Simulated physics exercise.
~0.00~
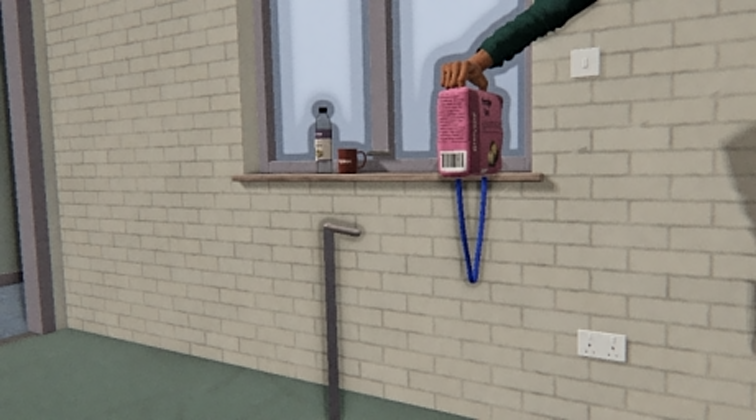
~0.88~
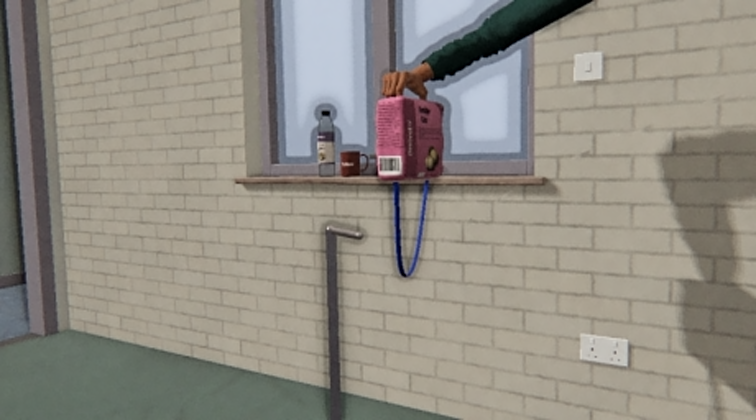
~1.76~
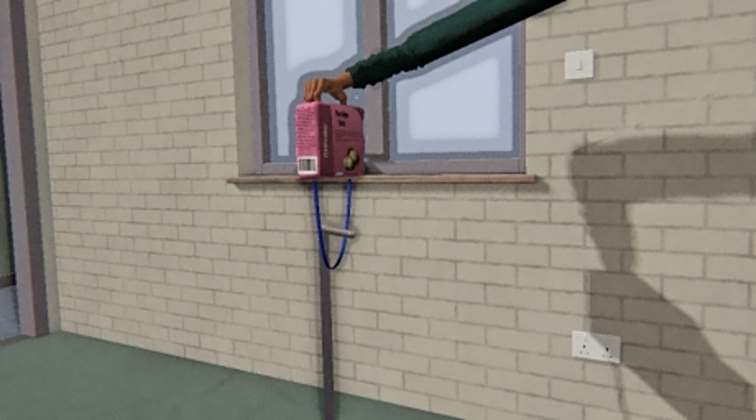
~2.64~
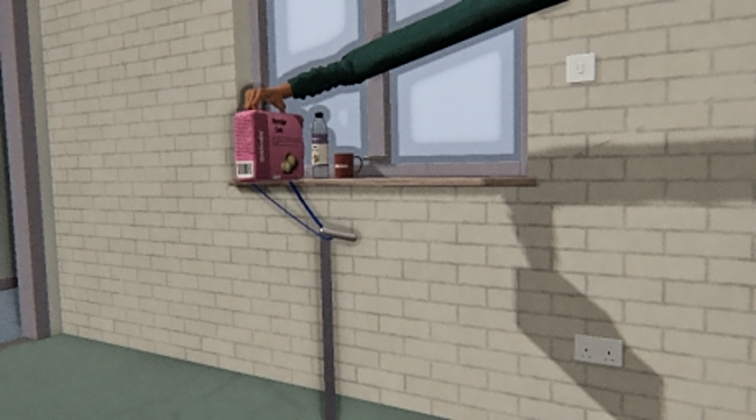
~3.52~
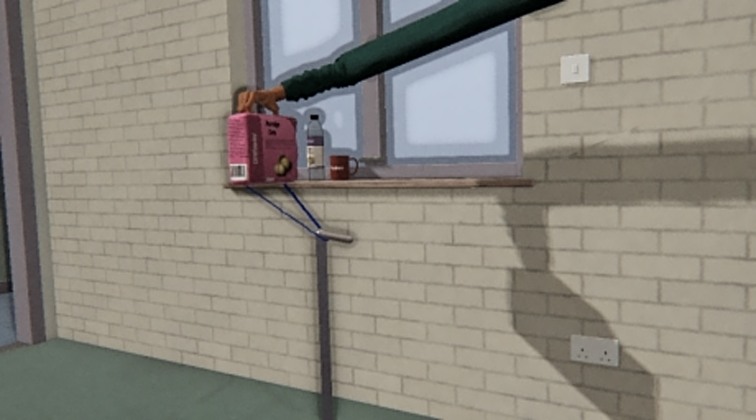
A pink bag with a dangling blue loop stands upright on a wooden window ledge, gripped from above by a hand in a dark green sleeve. The slightly swaying view faces a pale brick wall, with a bottle and a reddish-brown mug on the ledge, a grey post with a sideways hook below, and white wall fittings at right. The hand moves the bag left along the ledge, passing in front of the mug and bottle. The loop reaches the post as the bag continues left. Finally the loop catches on the hook and stretches tight, and bag and hand stop at the ledge's left end.
